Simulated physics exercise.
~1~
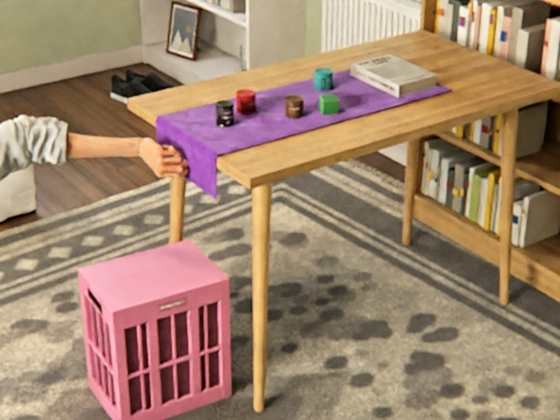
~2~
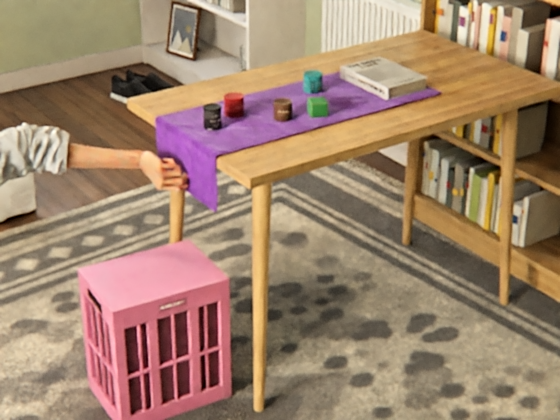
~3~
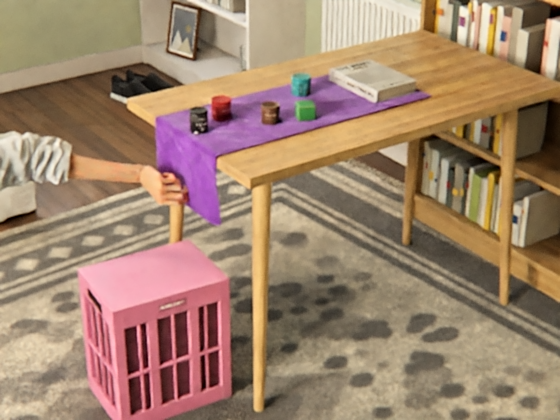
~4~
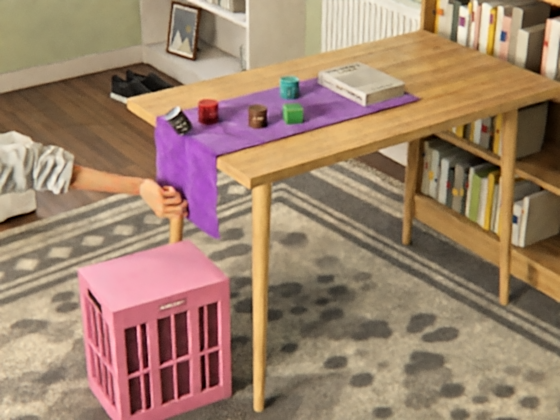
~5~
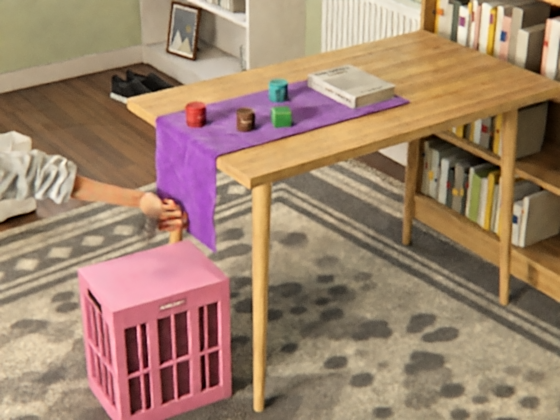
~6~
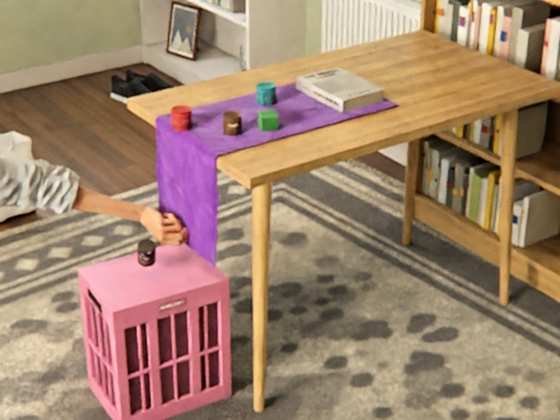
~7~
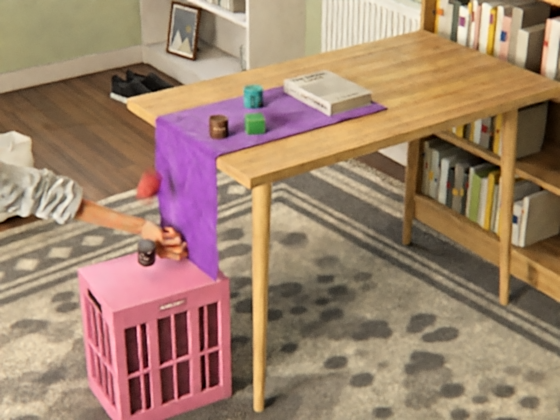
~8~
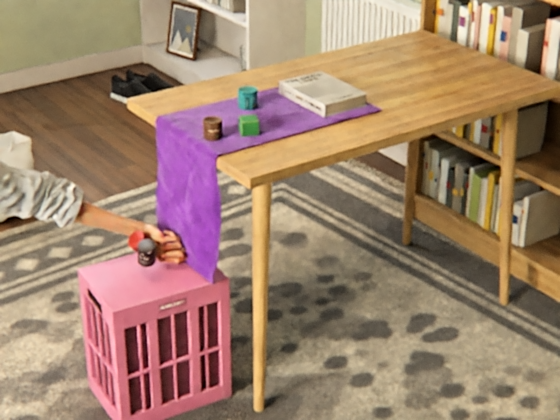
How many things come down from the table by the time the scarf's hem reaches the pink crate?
Two things come down, first the black pot and then the red pot.
